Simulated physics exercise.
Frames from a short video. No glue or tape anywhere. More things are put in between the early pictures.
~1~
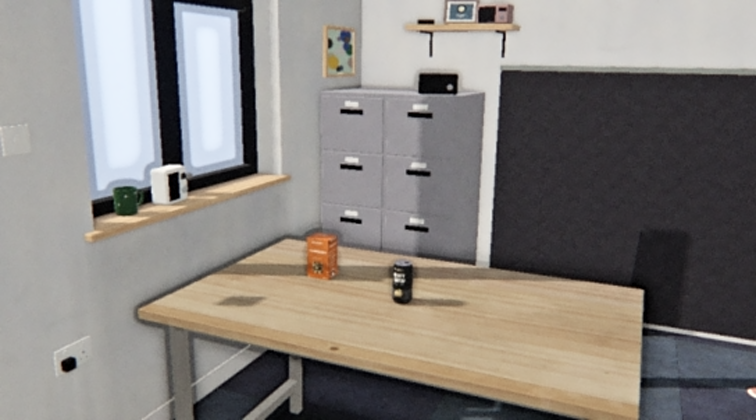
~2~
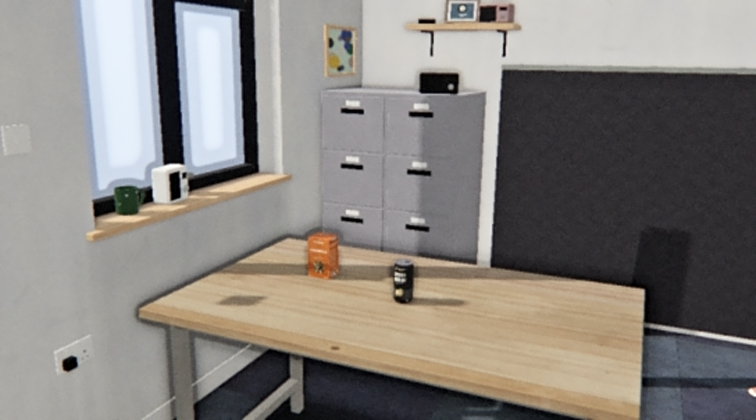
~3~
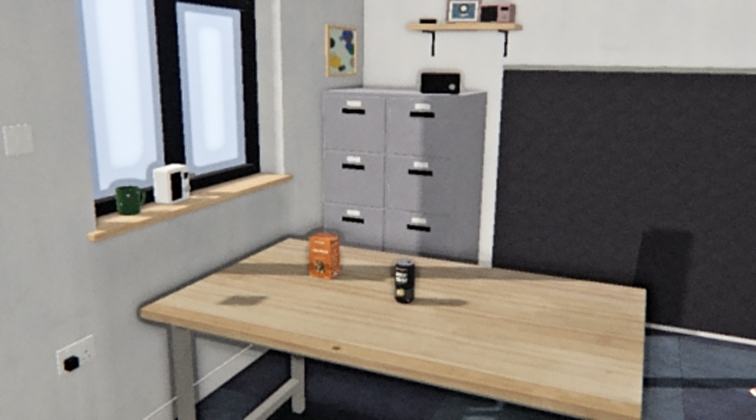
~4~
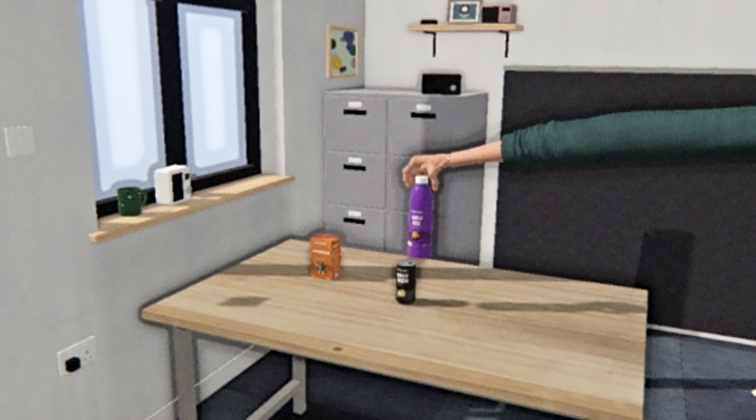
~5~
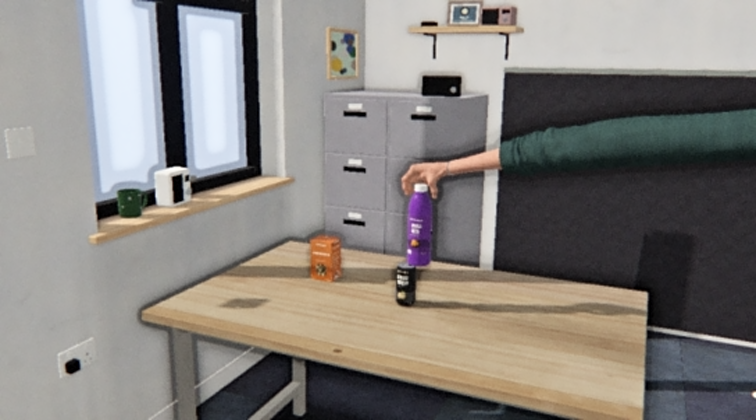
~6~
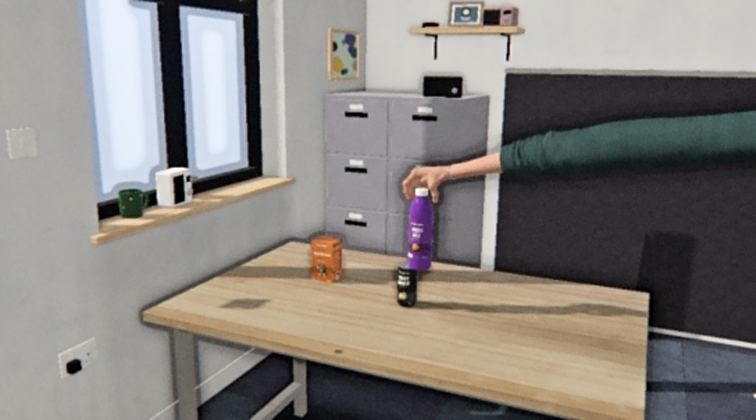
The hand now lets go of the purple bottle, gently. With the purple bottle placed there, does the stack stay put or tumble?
It tumbles.
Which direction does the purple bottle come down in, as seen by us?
Observed: The object is displaced in the rightward direction.
Then, 0.50 s past the last view, purple bottle now fallen.
Then, 0.60 s past the last view, things are still on the move.
Then, 1.30 s past the last view, nothing new.
Finally, fallen, purple bottle; the other 2 still in place. Final places as the last picture's camera would see them, purple bottle near (465, 305). The pile comes apart.
